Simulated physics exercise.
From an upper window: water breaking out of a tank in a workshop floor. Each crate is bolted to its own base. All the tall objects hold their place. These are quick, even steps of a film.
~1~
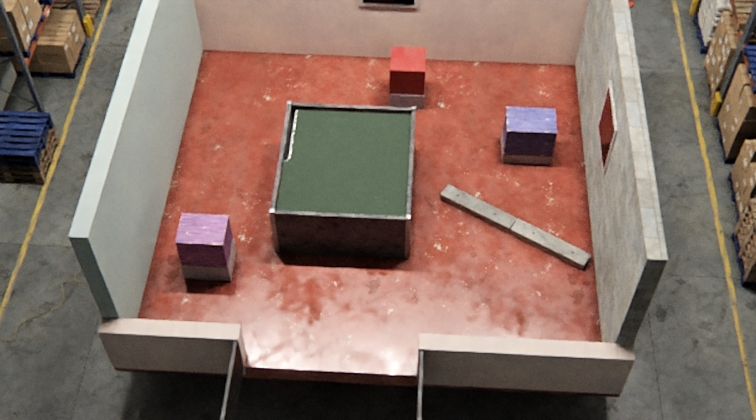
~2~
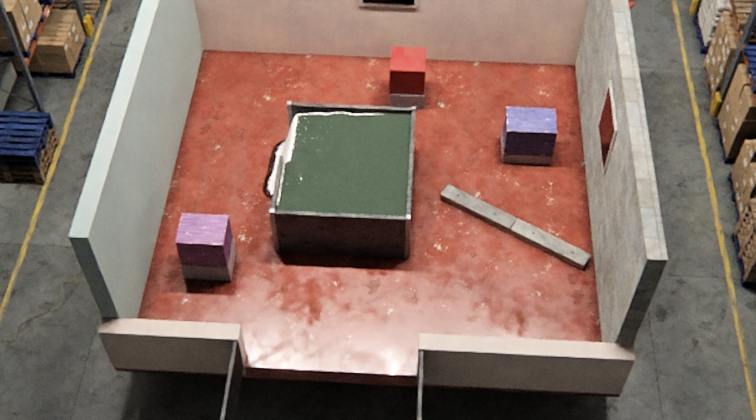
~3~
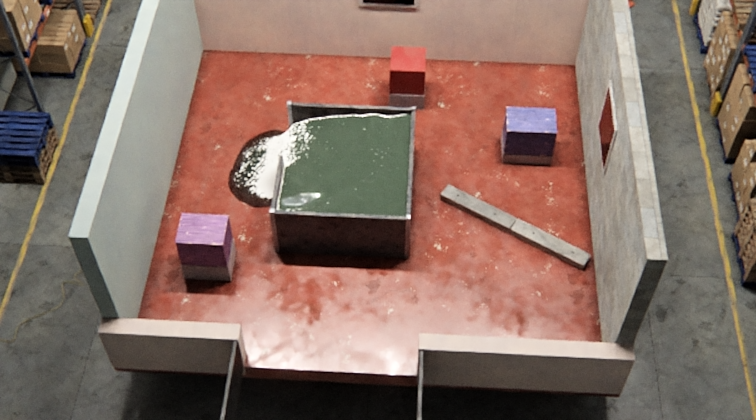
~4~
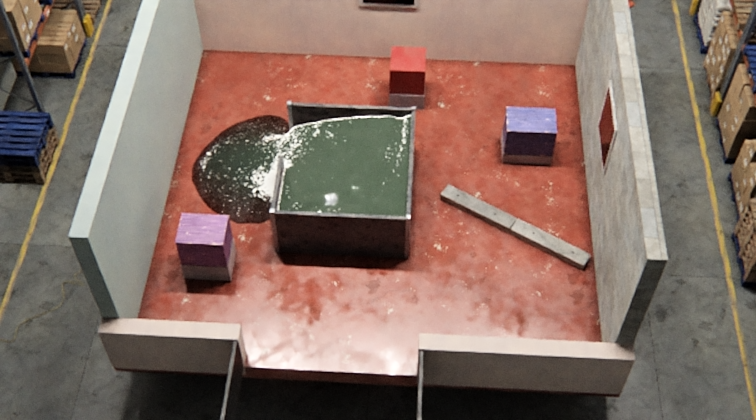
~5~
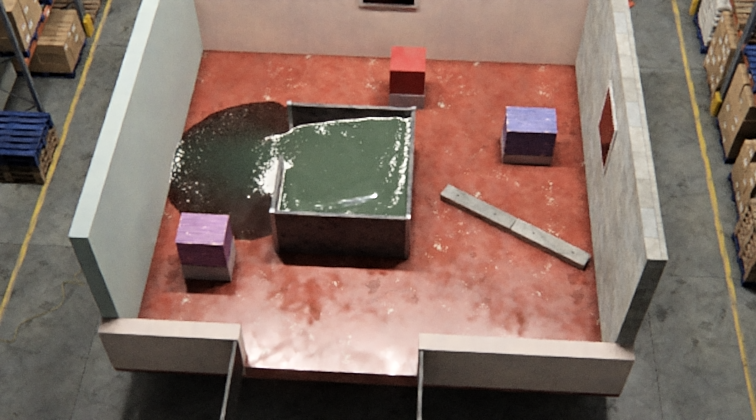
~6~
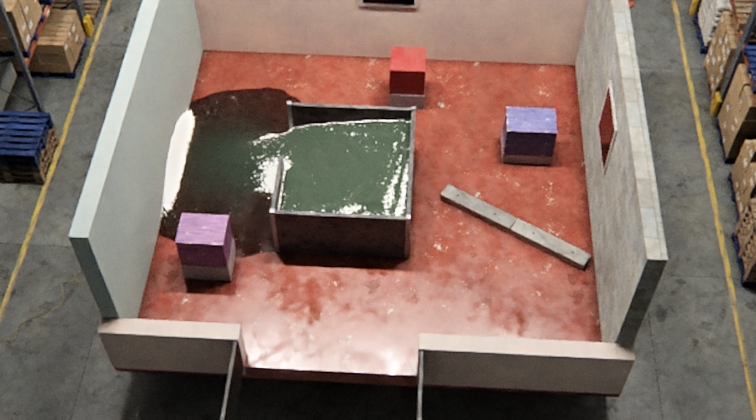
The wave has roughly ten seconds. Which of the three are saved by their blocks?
One by one: The purple crate escapes dry; the red crate escapes dry; the blue crate escapes dry.
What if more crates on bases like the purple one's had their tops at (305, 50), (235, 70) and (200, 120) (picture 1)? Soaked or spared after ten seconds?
One after the other: Remains dry, takes water, is wetted.
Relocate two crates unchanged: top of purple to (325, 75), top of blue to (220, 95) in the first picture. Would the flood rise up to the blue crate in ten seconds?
One by one: The blue crate takes water.
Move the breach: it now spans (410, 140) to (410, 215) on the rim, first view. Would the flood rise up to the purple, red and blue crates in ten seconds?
In short: The purple one is safe; the red one is safe; the blue one takes water.
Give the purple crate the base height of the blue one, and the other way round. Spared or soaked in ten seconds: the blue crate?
Then: Blue crate stays dry.
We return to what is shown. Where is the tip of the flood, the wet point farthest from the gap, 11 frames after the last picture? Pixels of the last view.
I would point to (132, 345).
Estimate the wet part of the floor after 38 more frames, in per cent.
I make it 95 per cent.
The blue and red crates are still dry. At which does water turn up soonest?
The red one.
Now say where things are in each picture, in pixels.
Still water in the water tank at (346, 162), in the first frame.
The front is at a hidden place, out from the gap at (290, 158), in the second frame.
The front is at (238, 191), out from the gap at (290, 159), in the third frame.
Water pours out at (290, 160) and has run to (197, 169), in the fourth frame.
Water pours out at (290, 160) and has run to (182, 140), in the fifth frame.
The front is at (190, 106), out from the gap at (290, 160), in the sixth frame.
A moment on, water covers 20 % of the floor; the purple crate water round its plinth, the red crate not reached, the blue crate not reached.
Next, water covers 30 % of the floor; the purple crate water round its plinth, the red crate not reached, the blue crate not reached.
Then, water covers 60 % of the floor; the purple crate water round its plinth, the red crate water round its plinth, the blue crate not reached.
Later, water covers 95 % of the floor; the purple crate water round its plinth, the red crate water round its plinth, the blue crate water round its plinth.
In the end, water covers 100 % of the floor; the purple crate stayed above the water, the red crate stayed above the water, the blue crate stayed above the water.
